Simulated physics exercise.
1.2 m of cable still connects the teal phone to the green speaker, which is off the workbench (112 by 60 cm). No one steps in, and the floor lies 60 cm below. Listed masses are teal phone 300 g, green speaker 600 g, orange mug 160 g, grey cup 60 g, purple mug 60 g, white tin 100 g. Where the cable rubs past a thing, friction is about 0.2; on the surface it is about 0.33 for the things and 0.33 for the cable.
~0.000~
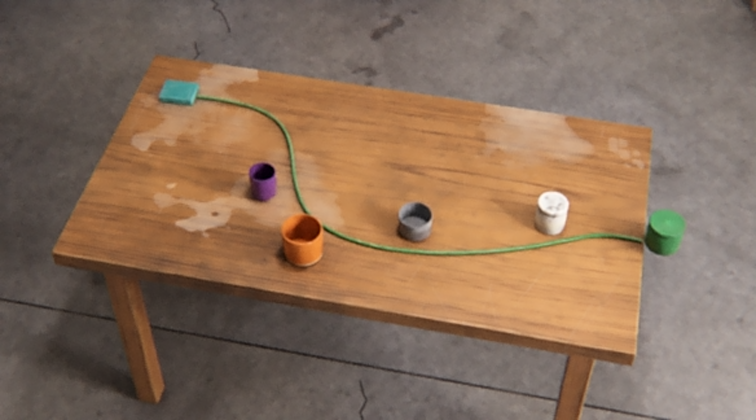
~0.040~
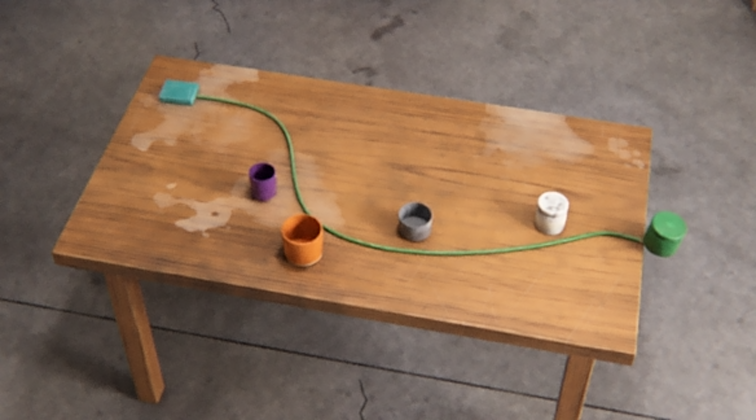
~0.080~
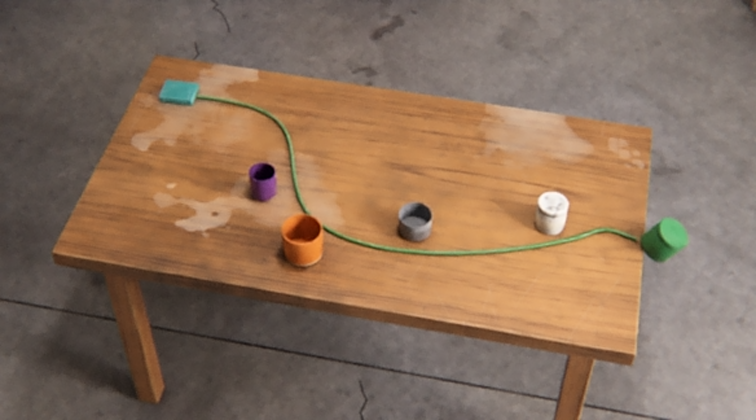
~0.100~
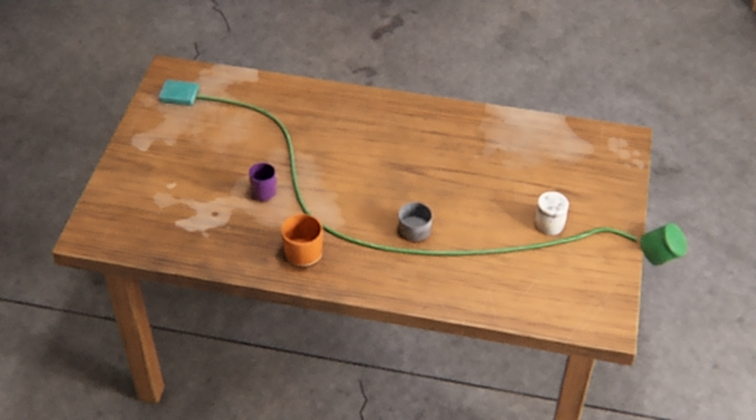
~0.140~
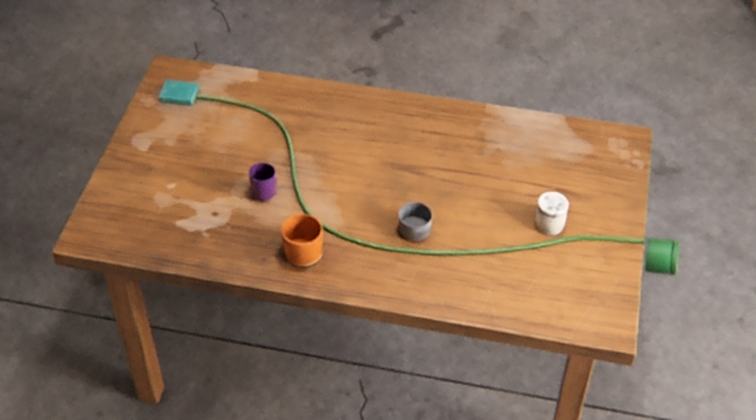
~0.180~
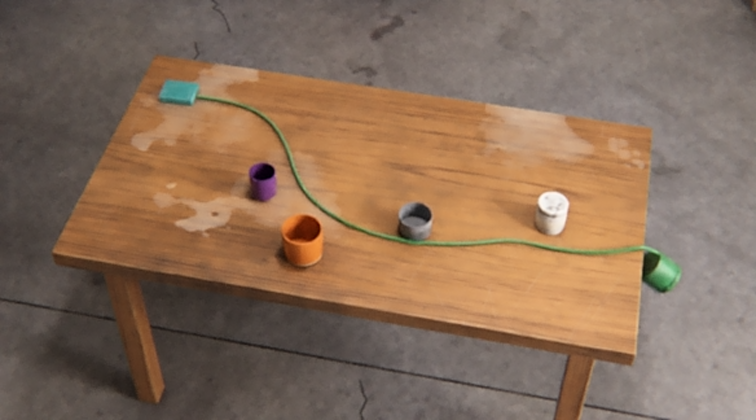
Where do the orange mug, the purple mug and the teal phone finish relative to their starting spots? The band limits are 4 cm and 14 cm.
Orange mug: Below the lower limit; purple mug: Below the lower limit; teal phone: Beyond the upper limit.
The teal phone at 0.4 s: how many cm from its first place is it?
Roughly 20 cm.
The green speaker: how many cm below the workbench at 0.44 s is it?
I'd put it at about 35 centimetres under.
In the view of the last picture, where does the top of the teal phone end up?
(401, 189).
After 0.4 s, the cable's tail end at (272, 132); teal phone 21 cm off its start, grey cup 41 cm off its start, white tin 7 cm off its start.
After 0.7 s, the cable's tail end at (370, 183); teal phone 45 cm off its start, grey cup over the edge, green speaker over the edge.
After 0.9 s, the cable's tail end at (412, 207); teal phone 57 cm off its start at (401, 189), grey cup over the edge, green speaker over the edge.
After 1.2 s, the cable's tail end at (412, 207); teal phone 57 cm off its start, grey cup over the edge, green speaker over the edge.
After 2.4 s, the cable's tail end at (412, 207); teal phone 57 cm off its start at (401, 189), orange mug 0 cm off its start at (302, 229), purple mug 0 cm off its start at (262, 172), grey cup over the edge.
